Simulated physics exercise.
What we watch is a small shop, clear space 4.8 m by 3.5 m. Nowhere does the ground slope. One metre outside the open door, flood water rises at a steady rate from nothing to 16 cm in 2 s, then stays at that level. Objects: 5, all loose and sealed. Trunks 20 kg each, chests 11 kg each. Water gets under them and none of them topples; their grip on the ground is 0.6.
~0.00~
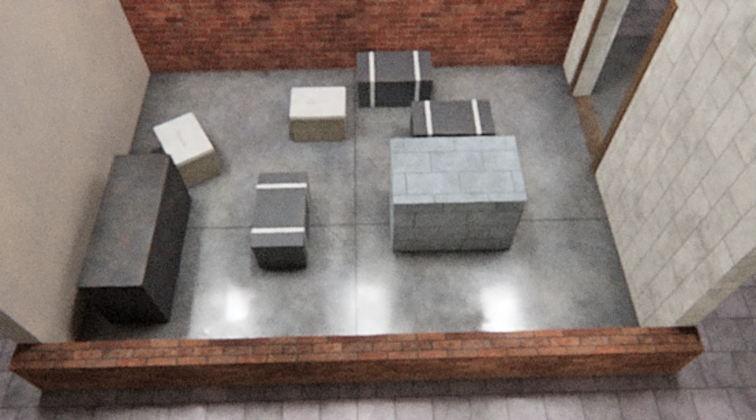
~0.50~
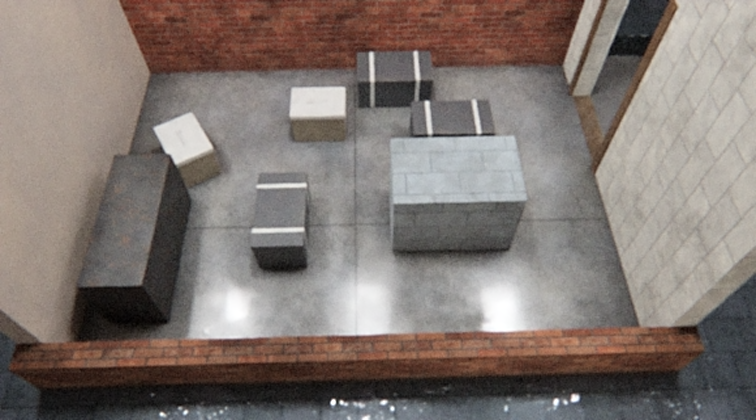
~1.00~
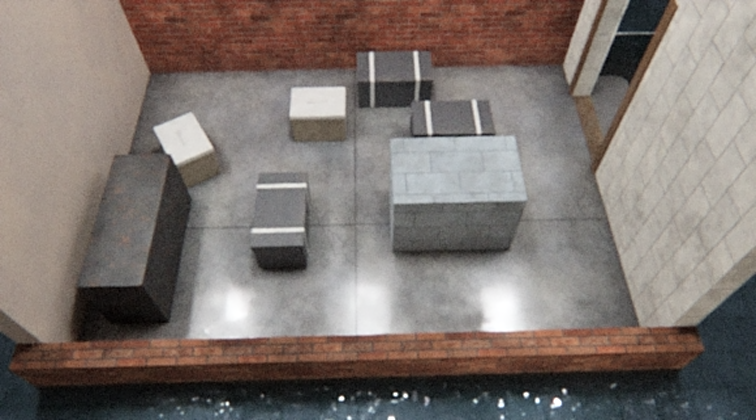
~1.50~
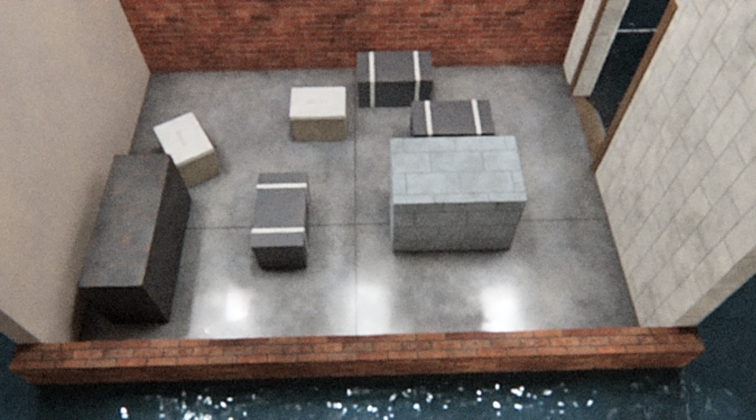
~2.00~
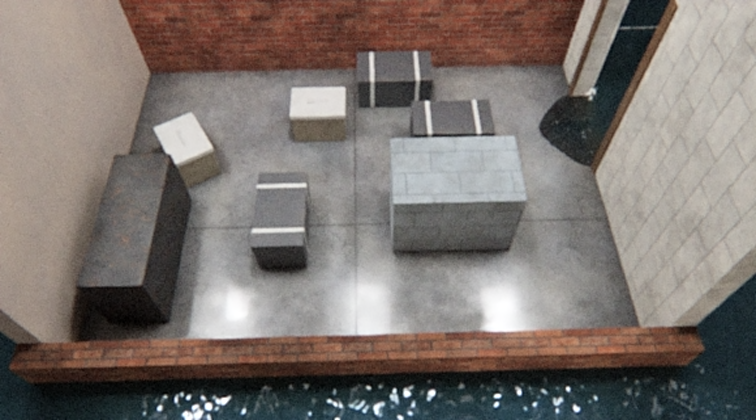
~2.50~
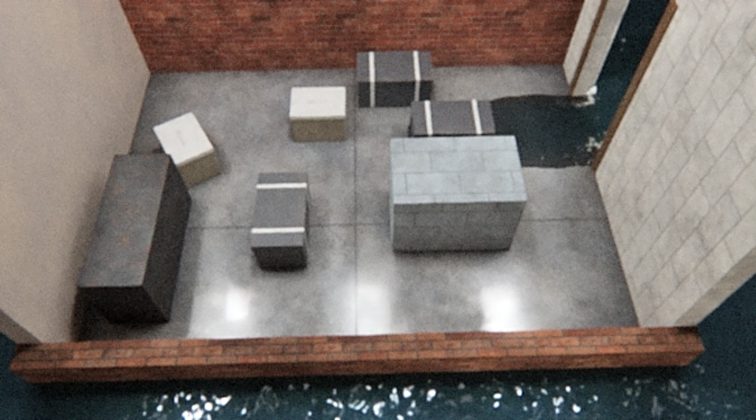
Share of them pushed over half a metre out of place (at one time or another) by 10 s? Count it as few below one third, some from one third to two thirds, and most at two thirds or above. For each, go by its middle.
Some.
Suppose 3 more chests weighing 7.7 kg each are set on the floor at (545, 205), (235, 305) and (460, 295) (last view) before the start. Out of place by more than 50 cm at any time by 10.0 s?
So, in the order asked, it's not far enough, not far enough and not far enough.
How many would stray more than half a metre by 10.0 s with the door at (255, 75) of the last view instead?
Then it comes to 2.
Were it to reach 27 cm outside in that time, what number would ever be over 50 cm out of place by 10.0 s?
Then the count would be 5.
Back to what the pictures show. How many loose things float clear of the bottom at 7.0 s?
At that moment 0.
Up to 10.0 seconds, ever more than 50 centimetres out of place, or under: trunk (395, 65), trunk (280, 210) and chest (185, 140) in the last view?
Taking them in turn, the first is beyond the limit, the second within the limit and the third within the limit.
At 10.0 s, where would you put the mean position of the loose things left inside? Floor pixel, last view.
Roughly at (236, 167).
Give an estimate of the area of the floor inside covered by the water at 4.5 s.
About 6.5 m2.
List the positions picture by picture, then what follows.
The first picture shows a trunk at (453, 117), on the bottom; a chest at (318, 101), on the bottom; 0.0 m2 under water; 0 of 5 have shifted.
The second picture shows a trunk at (453, 117), on the bottom; a chest at (318, 101) rests on the ground; 0.0 m2 under water; 0 of 5 have shifted.
The third picture shows a trunk at (453, 117), on the bottom; a chest at (318, 101) rests on the ground; 0.0 m2 under water; 0 of 5 have shifted.
The fourth picture shows a trunk at (453, 117) rests on the ground; a chest at (318, 101) rests on the ground; 0.0 m2 under water; 0 of 5 have shifted.
The fifth picture shows a trunk at (453, 117) rests on the ground; a chest at (318, 101) rests on the ground; 0.3 m2 under water; 0 of 5 have shifted.
The sixth picture shows a trunk at (453, 117), on the bottom; a chest at (318, 101), on the bottom; 1.0 m2 under water; 0 of 5 have shifted.
After 3.5 s 0 of 5 are over 50 cm from their spots; 0 afloat.
After 4.5 s 0 of 5 are over 50 cm from their spots; 0 afloat.
After 7.0 s 2 of 5 are over 50 cm from their spots; 0 afloat.
After 10.0 s 3 of 5 are over 50 cm from their spots, and 3 have been at some point; 3 afloat.
